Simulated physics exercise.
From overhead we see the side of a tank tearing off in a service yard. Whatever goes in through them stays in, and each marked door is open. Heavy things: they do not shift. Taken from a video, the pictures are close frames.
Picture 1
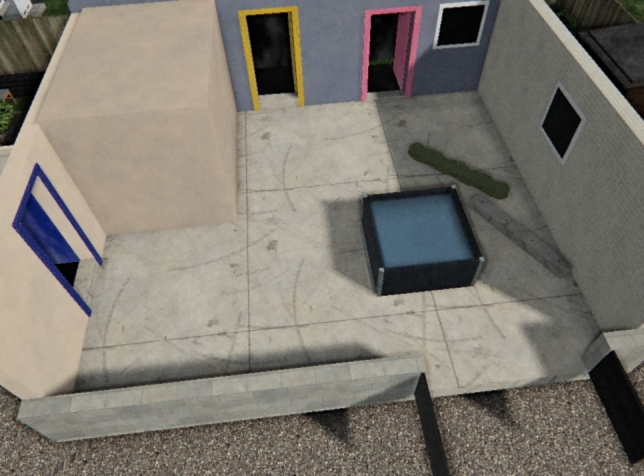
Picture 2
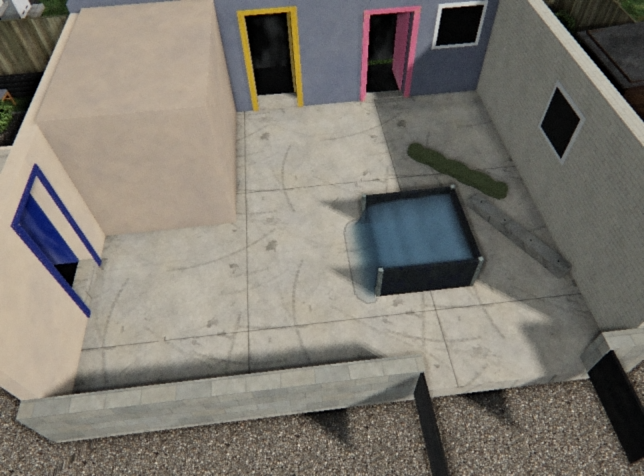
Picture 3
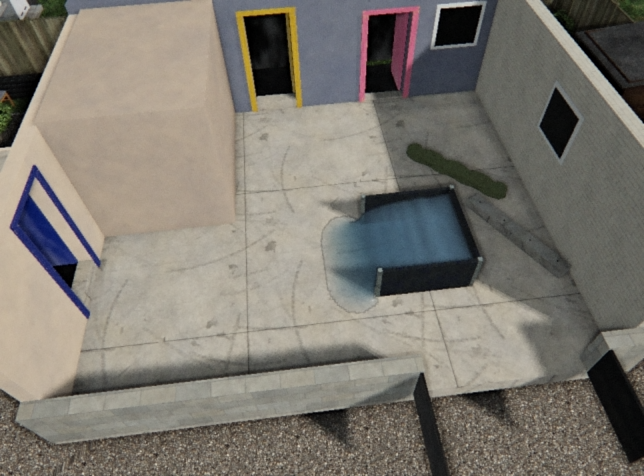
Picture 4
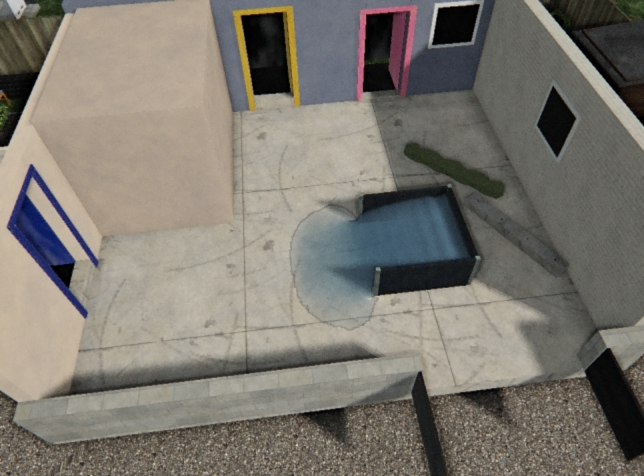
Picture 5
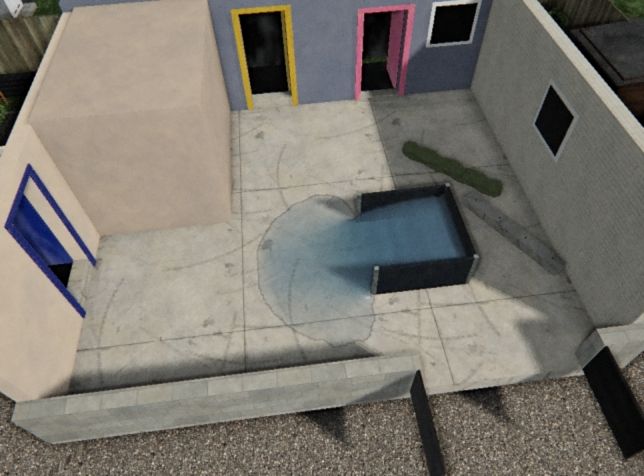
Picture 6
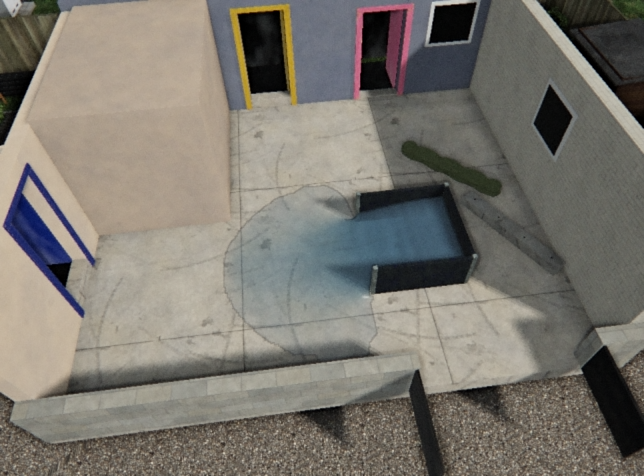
To begin with, a square tank of blue water stands whole and still in a walled concrete yard, seen from overhead. Its left side then opens and water pours out onto the paving. The shallow pool spreads leftward in a widening rounded sheet, while the surrounding walls stay in place.
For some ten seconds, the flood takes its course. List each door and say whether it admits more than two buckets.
Yellow door - admits no more than two; blue door - admits no more than two; pink door - admits no more than two.
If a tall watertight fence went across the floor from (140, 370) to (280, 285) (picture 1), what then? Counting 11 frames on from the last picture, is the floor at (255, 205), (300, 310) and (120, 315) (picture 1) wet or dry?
Submerged, submerged, then submerged.
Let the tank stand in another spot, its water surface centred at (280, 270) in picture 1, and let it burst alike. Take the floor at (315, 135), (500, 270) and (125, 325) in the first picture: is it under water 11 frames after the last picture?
In order, the three spots end up untouched, untouched and waterlogged.
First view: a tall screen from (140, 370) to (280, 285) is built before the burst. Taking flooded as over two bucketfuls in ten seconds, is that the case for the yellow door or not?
As for that door, the yellow door comes in short.
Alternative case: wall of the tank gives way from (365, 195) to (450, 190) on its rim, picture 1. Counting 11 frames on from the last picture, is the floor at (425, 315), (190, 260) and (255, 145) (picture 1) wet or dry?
First kept bare, second kept bare, third soaked through.
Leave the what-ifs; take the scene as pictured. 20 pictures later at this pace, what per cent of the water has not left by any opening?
I reckon around 100 in a hundred.
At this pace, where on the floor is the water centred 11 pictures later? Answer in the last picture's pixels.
Centre point: Around (259, 273).
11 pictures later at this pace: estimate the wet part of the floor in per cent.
That's roughly 40 per cent.
A moment on, water covers 35 % of the floor; the yellow door not reached, the blue door wet at the sill, nothing in, the pink door not reached.
Next, water covers 40 % of the floor; the yellow door not reached, the blue door wet at the sill, nothing in, the pink door not reached.
Then, water covers 45 % of the floor; the yellow door wet at the sill, nothing in, the blue door wet at the sill, nothing in, the pink door not reached.
Later, water covers 55 % of the floor; the yellow door wet at the sill, nothing in, the blue door wet at the sill, nothing in, the pink door wet at the sill, nothing in.
In the end, water covers 80 % of the floor; the yellow door wet at the sill, nothing in, the blue door wet at the sill, nothing in, the pink door wet at the sill, nothing in.
